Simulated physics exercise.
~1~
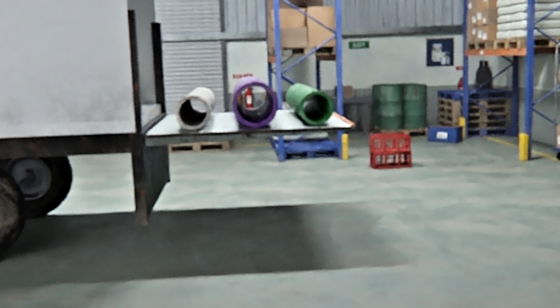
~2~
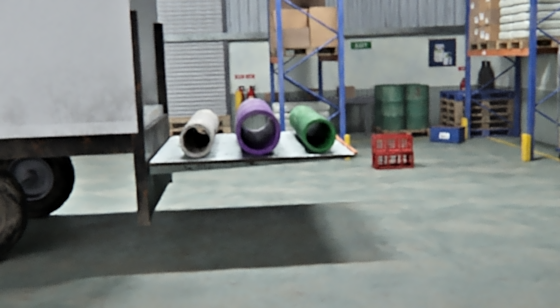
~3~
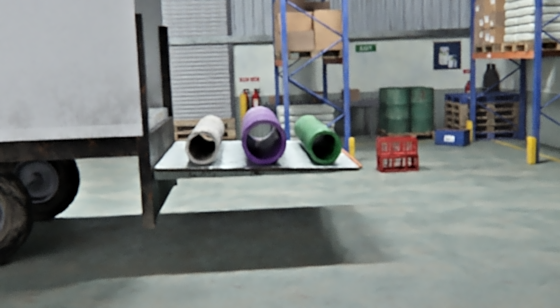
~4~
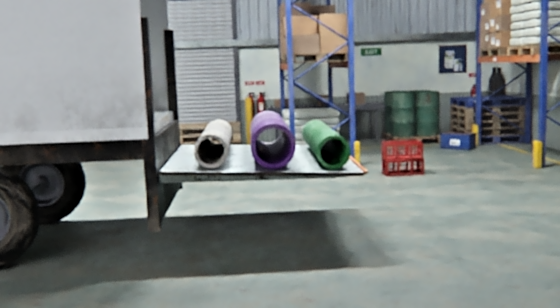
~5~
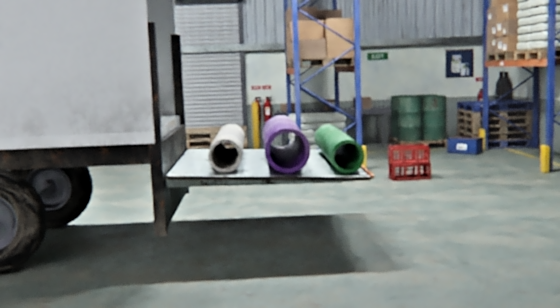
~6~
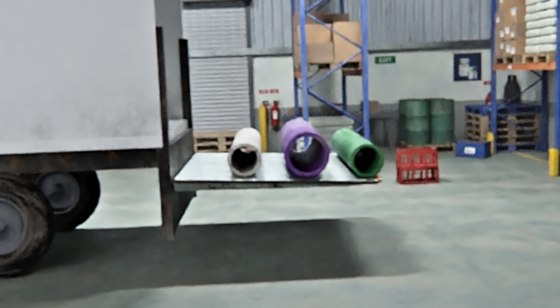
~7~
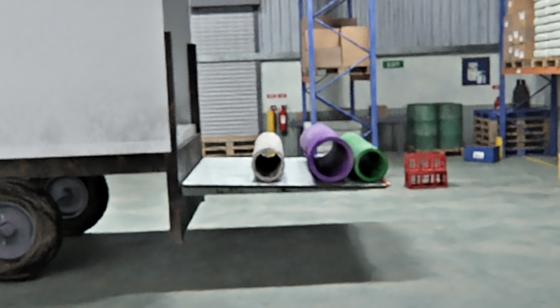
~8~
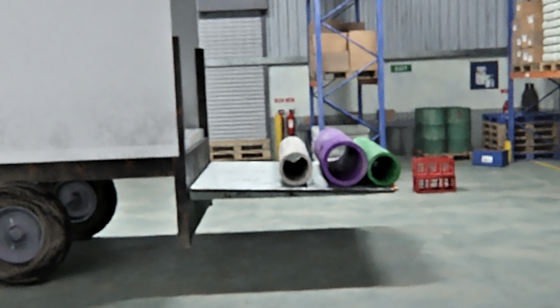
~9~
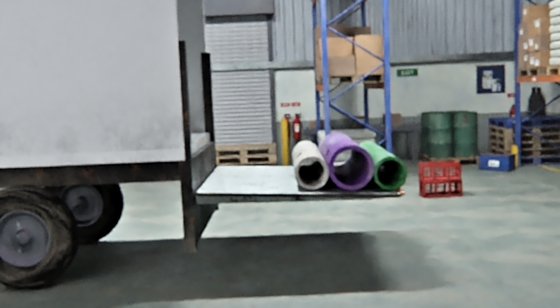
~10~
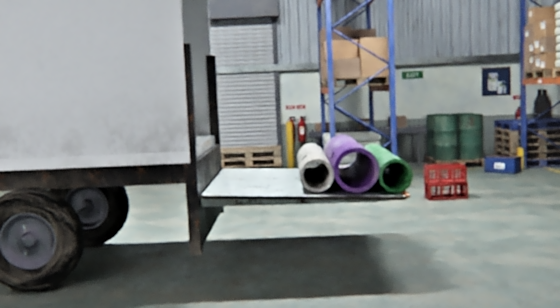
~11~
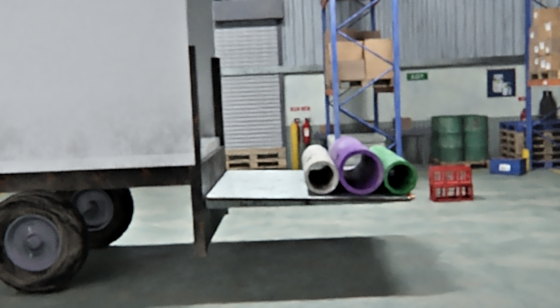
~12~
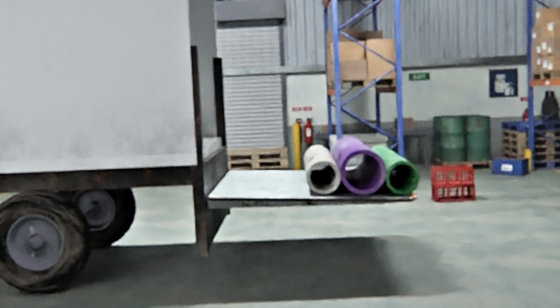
In a warehouse with racks, green drums and a red crate behind, a lorry's tail platform is seen from the side, level with its wheels. Three pipes lie on it with open ends facing the viewer, a pale one on the left, a purple one in the middle and a green one on the right. The platform lowers, and then the pipes begin rolling right, the green one reaching the right edge first and edging back. The purple and pale pipes roll on until all three bunch together. They settle side by side at the right end, none having fallen off.
